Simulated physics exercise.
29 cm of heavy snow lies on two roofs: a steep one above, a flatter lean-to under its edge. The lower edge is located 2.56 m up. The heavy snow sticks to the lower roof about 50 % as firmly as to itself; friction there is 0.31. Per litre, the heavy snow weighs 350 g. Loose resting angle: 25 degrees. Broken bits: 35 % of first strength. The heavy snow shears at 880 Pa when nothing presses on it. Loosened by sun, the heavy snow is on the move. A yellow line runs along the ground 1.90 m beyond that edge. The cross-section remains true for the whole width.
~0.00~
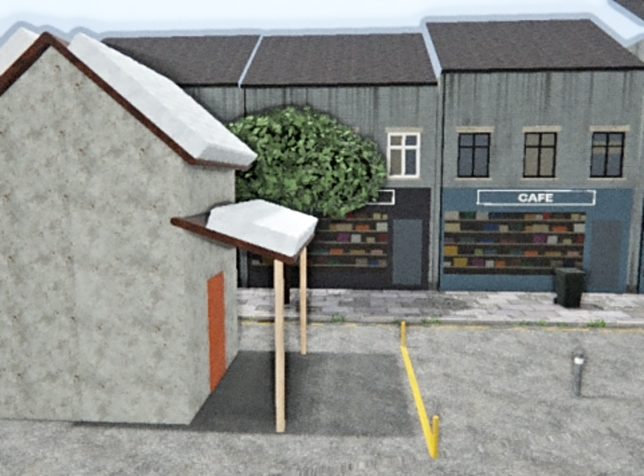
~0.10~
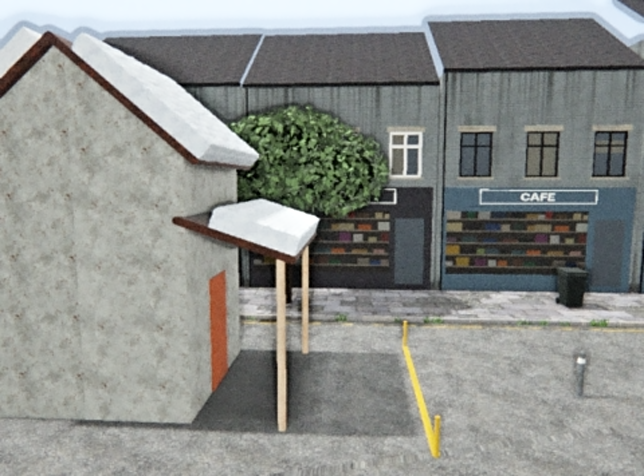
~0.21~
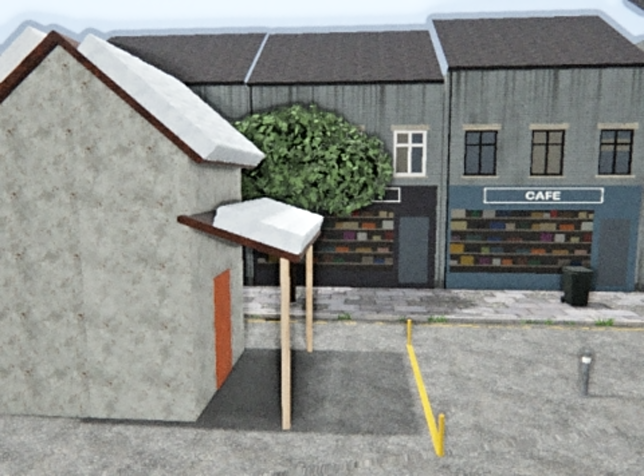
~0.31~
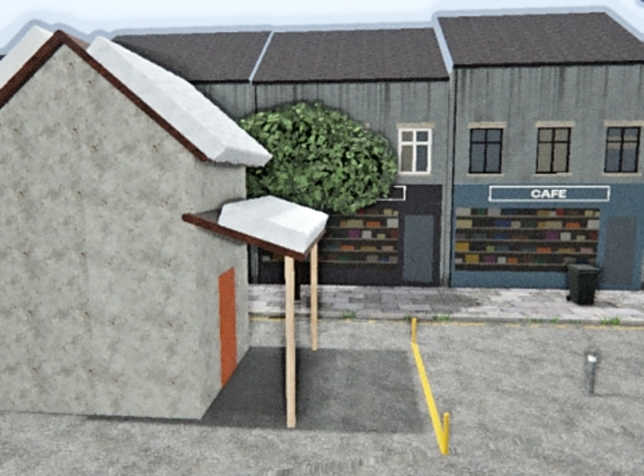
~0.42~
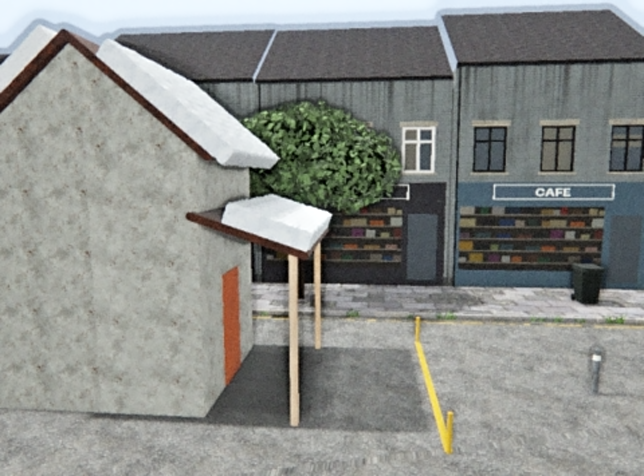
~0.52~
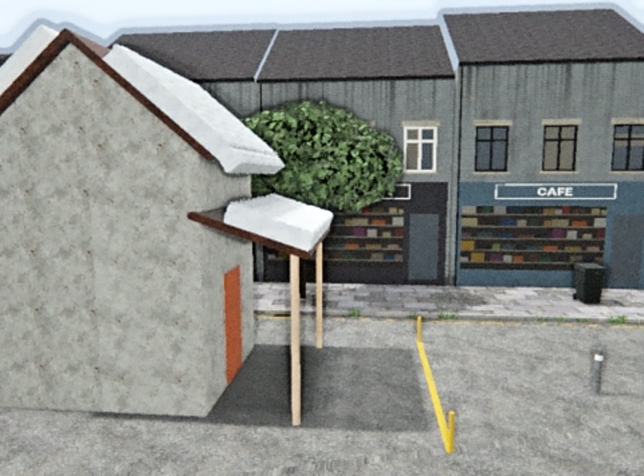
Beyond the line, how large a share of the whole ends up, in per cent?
Roughly 15 per cent.
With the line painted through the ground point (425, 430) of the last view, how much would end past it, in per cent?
Estimate: Close to 22 in a hundred.
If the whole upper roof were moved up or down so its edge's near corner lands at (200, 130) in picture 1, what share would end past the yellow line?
Roughly 30 %.
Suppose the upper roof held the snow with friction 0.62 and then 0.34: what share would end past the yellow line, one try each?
First some 5 %, after that some 25 %.
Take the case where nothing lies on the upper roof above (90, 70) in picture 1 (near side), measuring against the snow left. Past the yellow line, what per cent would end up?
7 %.
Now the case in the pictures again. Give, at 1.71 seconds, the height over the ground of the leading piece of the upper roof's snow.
2.0 m, roughly.
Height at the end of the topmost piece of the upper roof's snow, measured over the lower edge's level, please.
Looks like around 0.6 m above that edge.
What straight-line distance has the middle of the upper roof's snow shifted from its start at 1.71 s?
About 2.8 m.
After 1.07 s, none is below the lower edge and 0 % is past the line.
After 1.71 s, 9 % is below the lower edge and 0 % is past the line.
After 2.36 s, 62 % is below the lower edge and 11 % is past the line.
After 3.00 s, 70 % is below the lower edge and 15 % is past the line.
After 3.70 s, 70 % is below the lower edge and 15 % is past the line.
